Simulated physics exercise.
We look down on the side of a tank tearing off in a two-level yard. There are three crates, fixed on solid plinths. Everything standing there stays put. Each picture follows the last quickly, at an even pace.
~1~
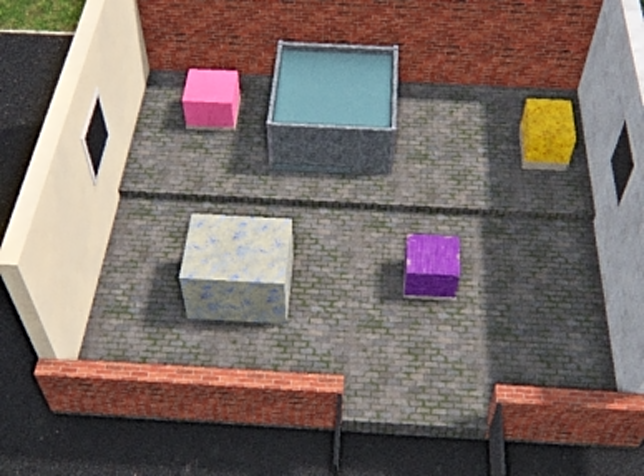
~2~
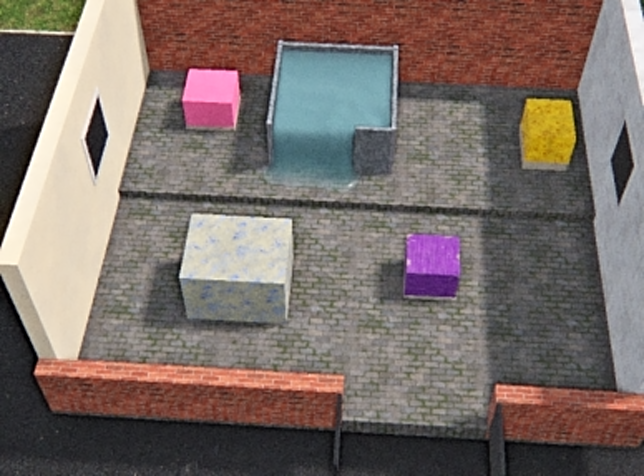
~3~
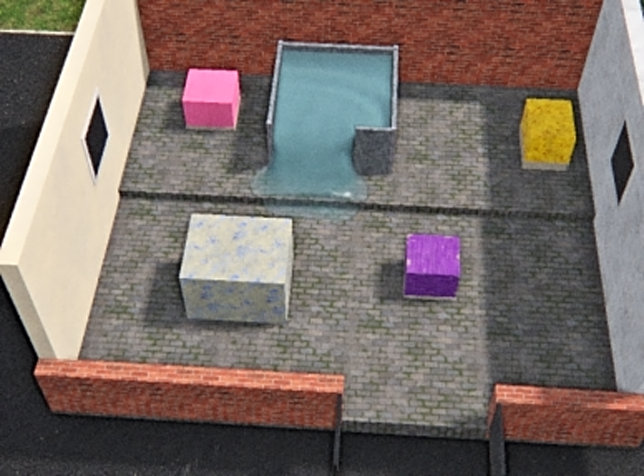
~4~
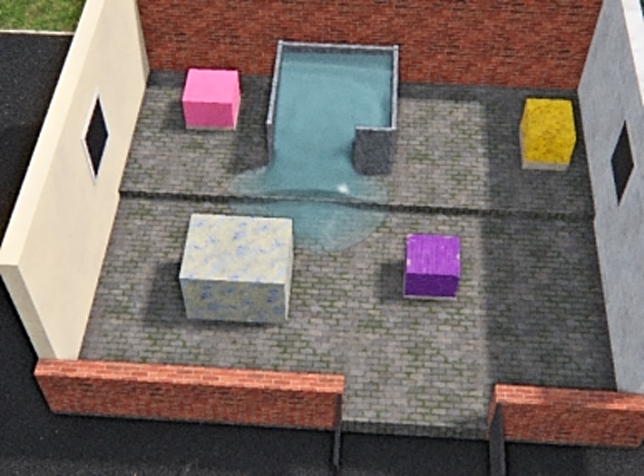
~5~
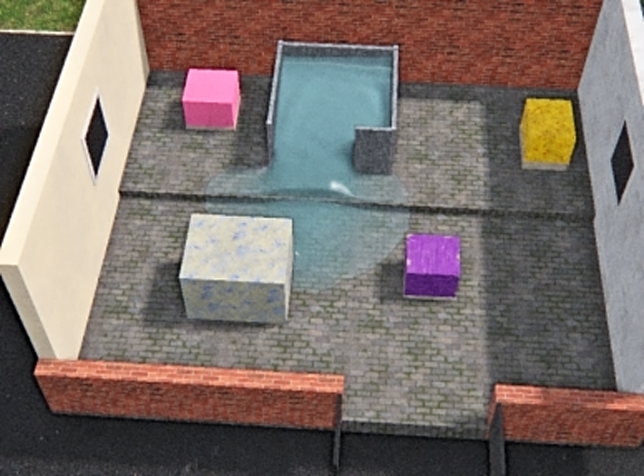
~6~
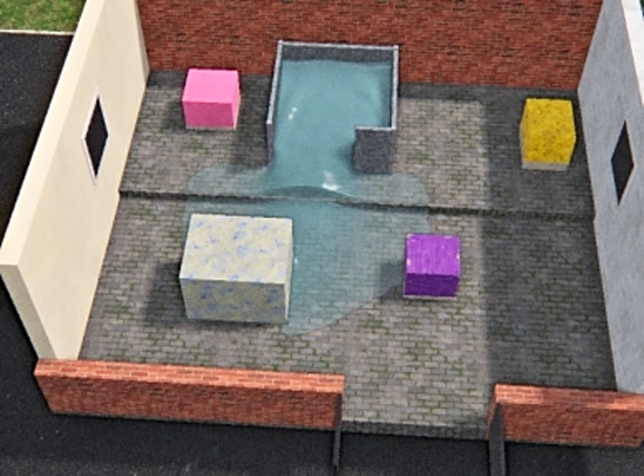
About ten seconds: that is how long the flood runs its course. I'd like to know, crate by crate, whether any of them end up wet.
Here is how they end up: The yellow crate is left dry; the pink crate is left dry; the purple crate gets wet.
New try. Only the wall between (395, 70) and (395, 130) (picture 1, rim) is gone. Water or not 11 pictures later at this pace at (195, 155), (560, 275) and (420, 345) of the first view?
Unwetted / soaked / unwetted.
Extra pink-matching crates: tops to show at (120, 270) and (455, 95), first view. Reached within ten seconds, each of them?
I'd expect the first one gets submerged and the next one is left untouched.
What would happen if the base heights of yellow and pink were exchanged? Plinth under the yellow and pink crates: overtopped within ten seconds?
Yellow: Stays clear; pink: Stays clear.
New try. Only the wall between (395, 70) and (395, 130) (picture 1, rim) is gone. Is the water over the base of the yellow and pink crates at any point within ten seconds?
As I see it, the yellow crate gets reached, and the pink crate is not reached.
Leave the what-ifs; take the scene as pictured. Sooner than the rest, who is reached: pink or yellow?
Answer: The one in pink.
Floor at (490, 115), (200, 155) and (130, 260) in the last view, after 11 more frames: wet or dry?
Status per point, in sequence: Unwetted, then unwetted, then waterlogged.
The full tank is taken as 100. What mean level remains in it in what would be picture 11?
That comes to some 52 per cent.
A moment on, water covers 30 % of the floor; the yellow crate not reached, the pink crate not reached, the purple crate water round its plinth.
Next, water covers 45 % of the floor; the yellow crate not reached, the pink crate not reached, the purple crate water round its plinth.
Then, water covers 60 % of the floor; the yellow crate not reached, the pink crate water round its plinth, the purple crate water round its plinth.
Later, water covers 65 % of the floor; the yellow crate not reached, the pink crate water round its plinth, the purple crate water round its plinth.
In the end, water covers 75 % of the floor; the yellow crate stayed above the water, the pink crate stayed above the water, the purple crate was topped.
